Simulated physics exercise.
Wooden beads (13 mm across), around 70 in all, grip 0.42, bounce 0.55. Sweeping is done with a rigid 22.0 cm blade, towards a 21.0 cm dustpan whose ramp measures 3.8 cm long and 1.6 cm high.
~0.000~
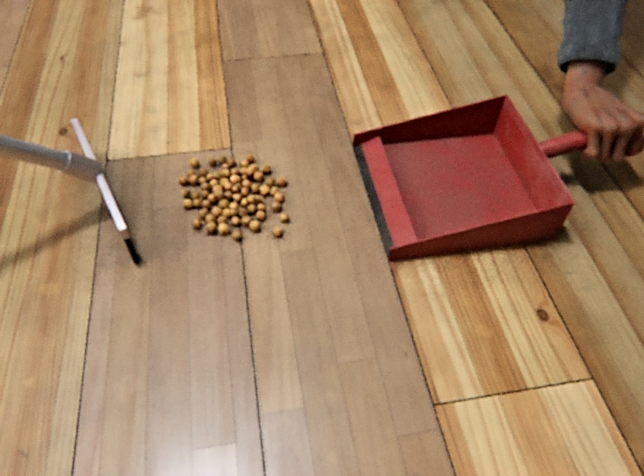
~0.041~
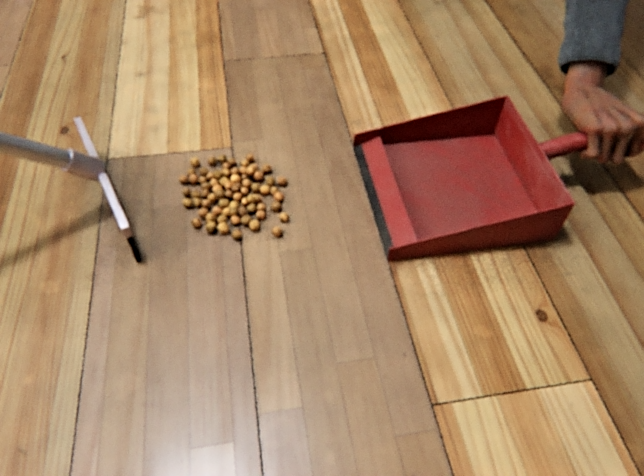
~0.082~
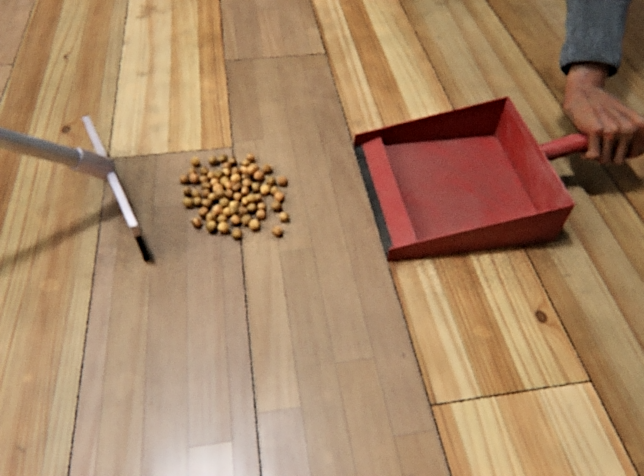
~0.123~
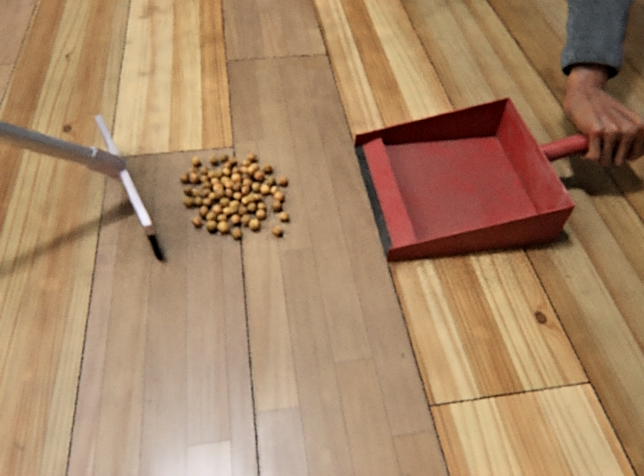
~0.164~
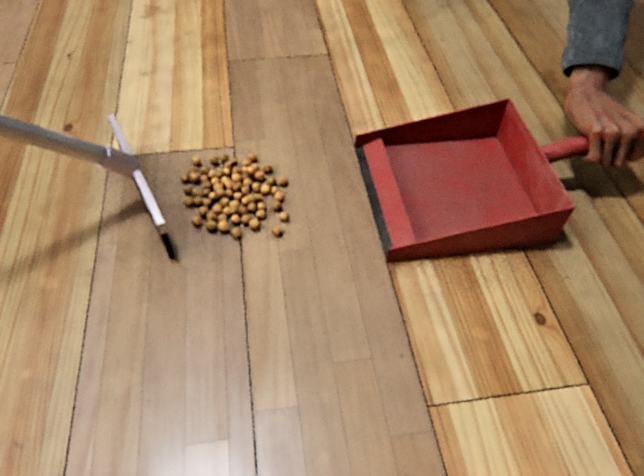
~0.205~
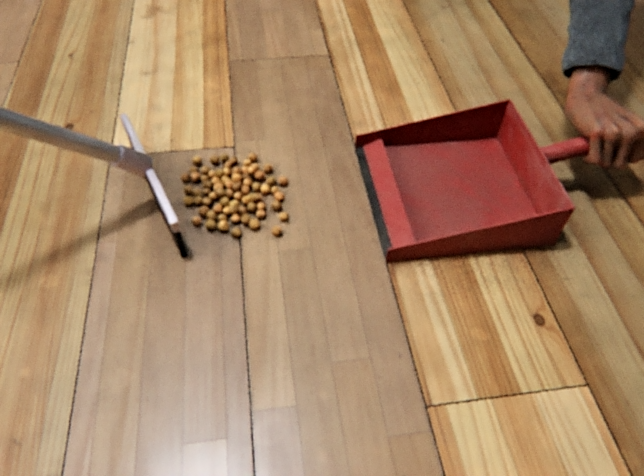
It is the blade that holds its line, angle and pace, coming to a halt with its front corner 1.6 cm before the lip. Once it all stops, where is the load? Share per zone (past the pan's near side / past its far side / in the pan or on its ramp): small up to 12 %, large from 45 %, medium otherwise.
Near side - small; far side - medium; pan - small.
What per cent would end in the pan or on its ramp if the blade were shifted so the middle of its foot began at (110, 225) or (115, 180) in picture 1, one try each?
Around 5 percent, then around 10 percent.
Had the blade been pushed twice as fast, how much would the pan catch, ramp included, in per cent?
I'd put it at roughly 15 per cent.
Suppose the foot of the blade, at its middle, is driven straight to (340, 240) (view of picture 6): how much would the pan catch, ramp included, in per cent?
I'd expect around 0 per cent.
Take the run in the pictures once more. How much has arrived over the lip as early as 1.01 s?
Some 10 per cent by that point.
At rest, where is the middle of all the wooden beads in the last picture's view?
Estimated resting centre: Around (346, 167).
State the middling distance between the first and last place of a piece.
Roughly 16 cm.
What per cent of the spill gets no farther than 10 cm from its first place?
Around 0 in a hundred.
After 0.50 s, middle of the blade 17 cm from the lip; 0 % over the lip, far side 5 %, near side 0 %.
Then, at 0.70 s, middle of the blade 10 cm from the lip; 0 % over the lip, far side 20 %, near side 0 %.
After 1.01 s, middle of the blade 5 cm from the lip; 10 % over the lip, far side 30 %, near side 0 %.
In the end, at 1.5 s, near side 0 %, far side 30 %, pan 5 %, in front of the lip or behind the blade 65 %.
